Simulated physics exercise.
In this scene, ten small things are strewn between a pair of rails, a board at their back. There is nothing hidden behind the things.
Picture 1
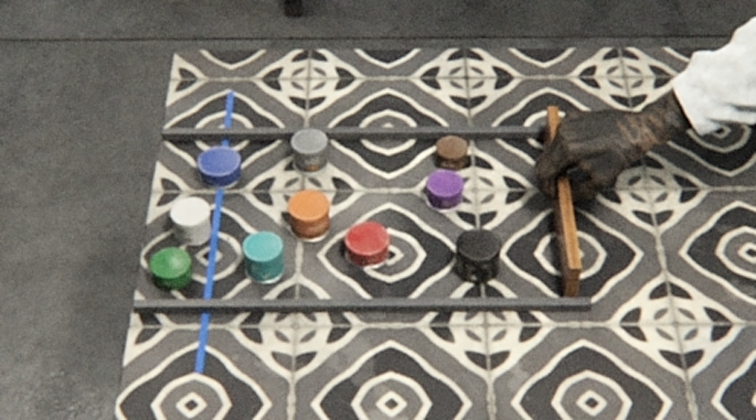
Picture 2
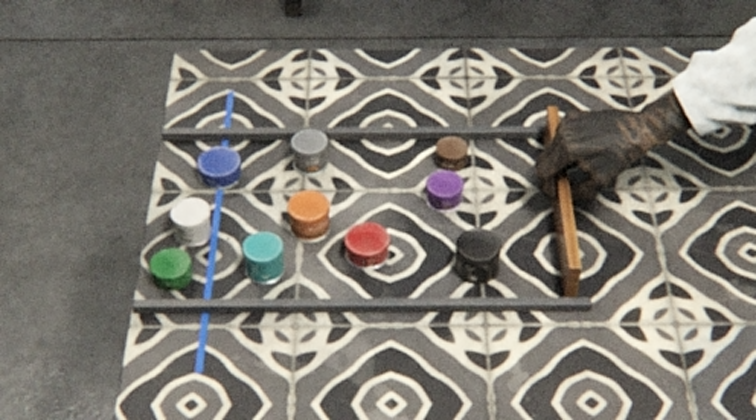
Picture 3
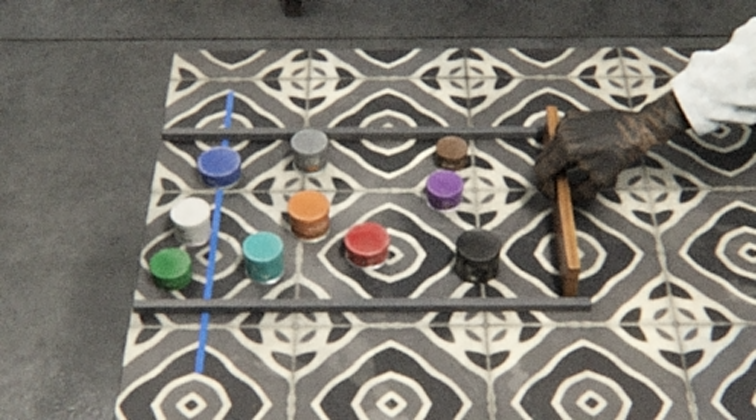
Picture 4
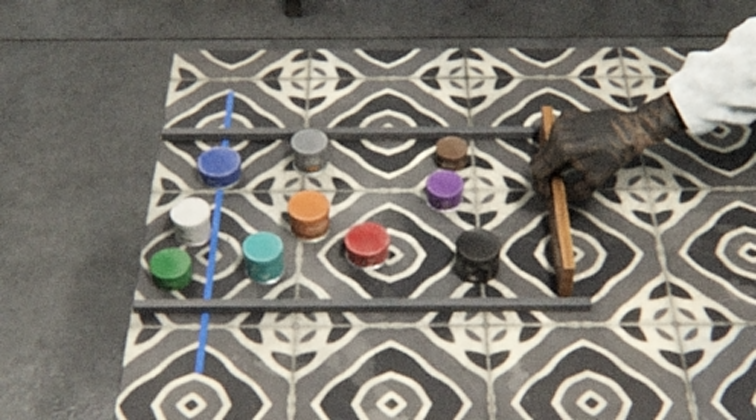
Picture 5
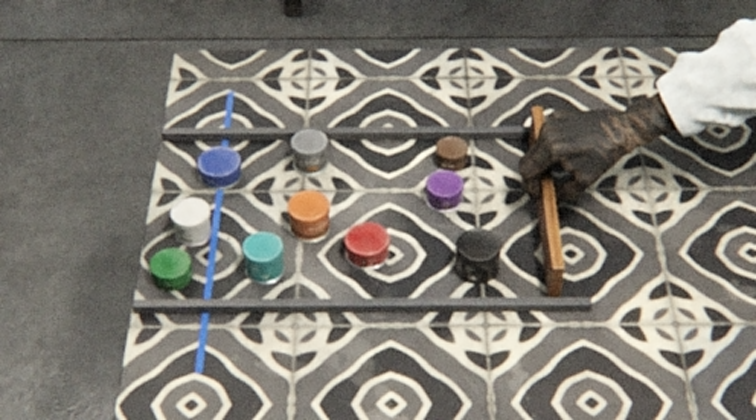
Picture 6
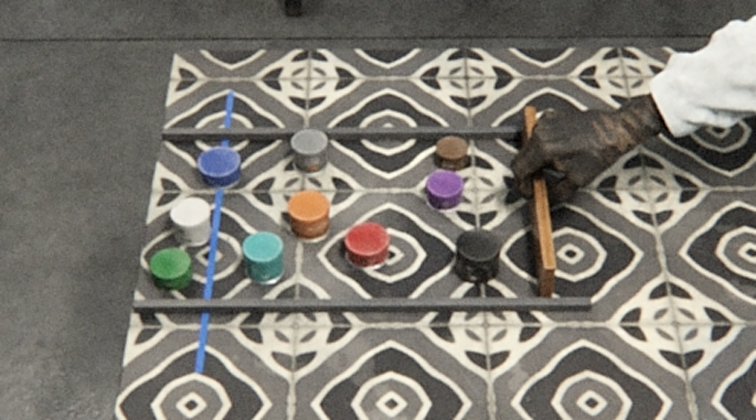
A gloved hand held a wooden board still at first, then slid it a short way left between two rails, toward the scattered colourful pots, which stayed where they were around a blue tape line.
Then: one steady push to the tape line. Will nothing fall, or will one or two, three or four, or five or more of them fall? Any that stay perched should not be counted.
The tally of drops is under three, yet not nought.
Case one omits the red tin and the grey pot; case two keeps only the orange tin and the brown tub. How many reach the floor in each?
1 for the first case, 1 for the second.
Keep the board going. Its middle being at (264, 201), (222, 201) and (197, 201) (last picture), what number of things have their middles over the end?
First 0, next 1, last 5.
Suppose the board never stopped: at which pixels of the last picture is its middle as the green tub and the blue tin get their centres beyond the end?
Approx. (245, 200) / approx. (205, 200) for the other.
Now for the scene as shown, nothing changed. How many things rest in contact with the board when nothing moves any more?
It touches 5.
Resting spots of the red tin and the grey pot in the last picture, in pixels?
The red tin stops around (190, 247); the grey pot around (174, 142).
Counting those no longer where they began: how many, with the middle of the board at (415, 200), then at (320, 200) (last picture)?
Counting first: 4, next 7.
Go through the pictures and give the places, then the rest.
The first picture shows green tub (171, 269); white pot (192, 222); blue tin (220, 168); board (561, 199); tape (217, 218).
The second picture shows white pot (192, 223); grey pot (310, 153).
The third picture shows blue tin (220, 169); orange tin (309, 217).
The fourth picture shows green tub (171, 270); turquoise pot (264, 258).
The fifth picture shows white pot (192, 223); purple tin (445, 192).
The sixth picture shows green tub (171, 270); white pot (192, 223); blue tin (220, 169); board (537, 199); tape (217, 218).
Soon after, none off yet; green tub at rest near (171, 270); white pot at rest near (192, 223); blue tin at rest near (220, 169).
In the end, the number that fall off is one or two; gone, green tub.
